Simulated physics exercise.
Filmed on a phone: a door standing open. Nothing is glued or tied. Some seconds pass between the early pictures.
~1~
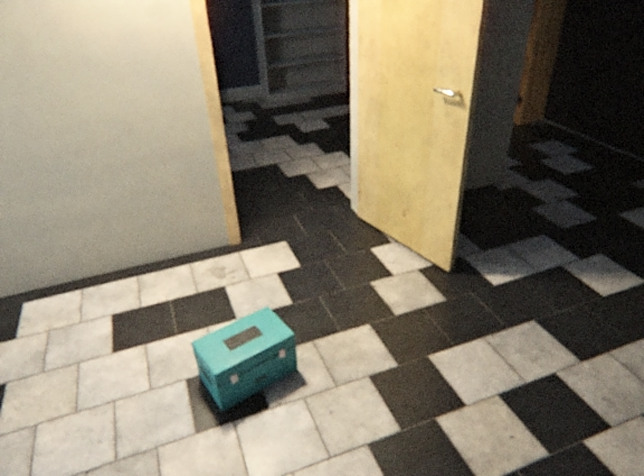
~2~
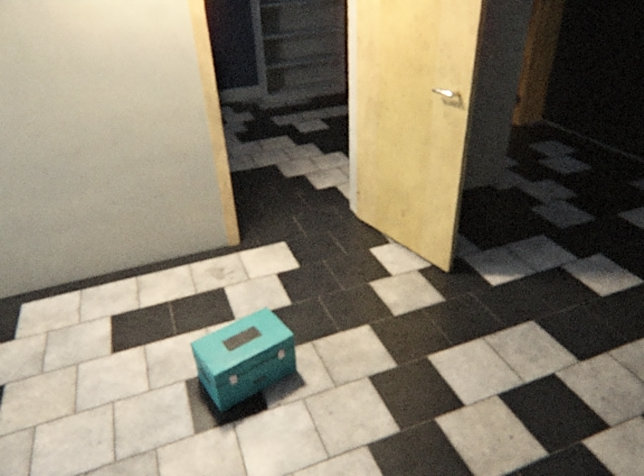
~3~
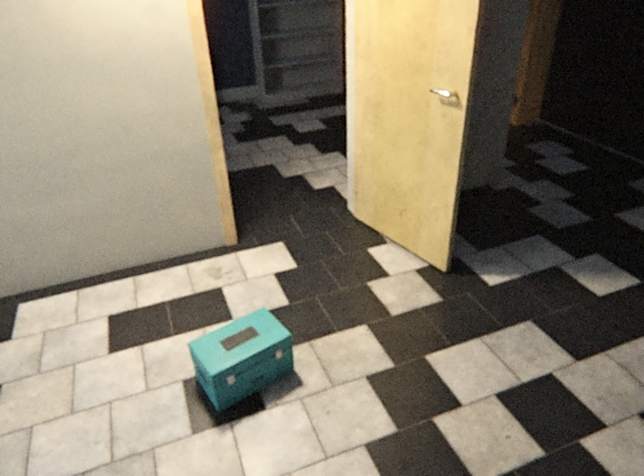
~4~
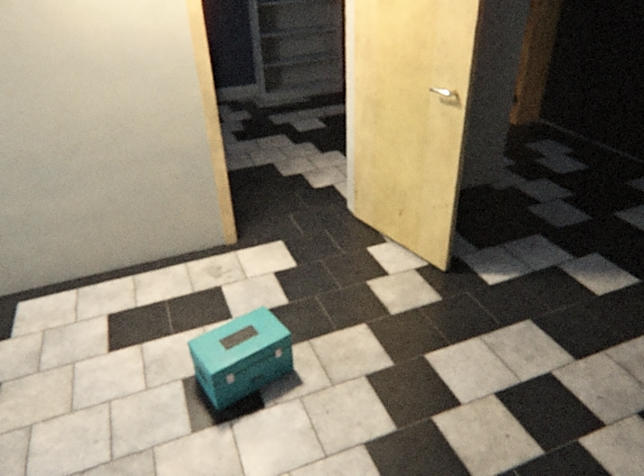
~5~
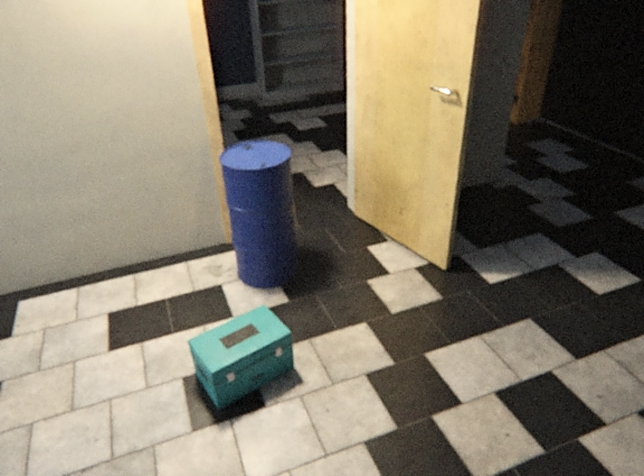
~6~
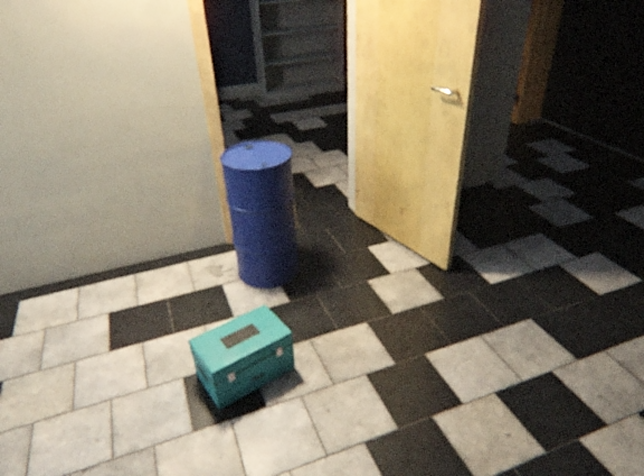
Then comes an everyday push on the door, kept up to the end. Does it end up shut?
In the end the door stops short.
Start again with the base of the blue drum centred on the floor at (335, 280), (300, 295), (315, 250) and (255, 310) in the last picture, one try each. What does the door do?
First, it jams; second, it is blocked; third, it is blocked; fourth, it shuts.
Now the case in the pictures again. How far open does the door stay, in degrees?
About 40°.
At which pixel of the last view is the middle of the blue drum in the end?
Near (258, 215).
Then, 0.40 s later than the last frame, door 89° open.
Then, 0.60 s later than the last frame, door 71° open.
Then, 0.80 s later than the last frame, door 52° open.
Then, 0.90 s later than the last frame, door 42° open.
When it is over, door 38° open; both as before. End places, in pixels of the last picture, blue drum near (258, 215).
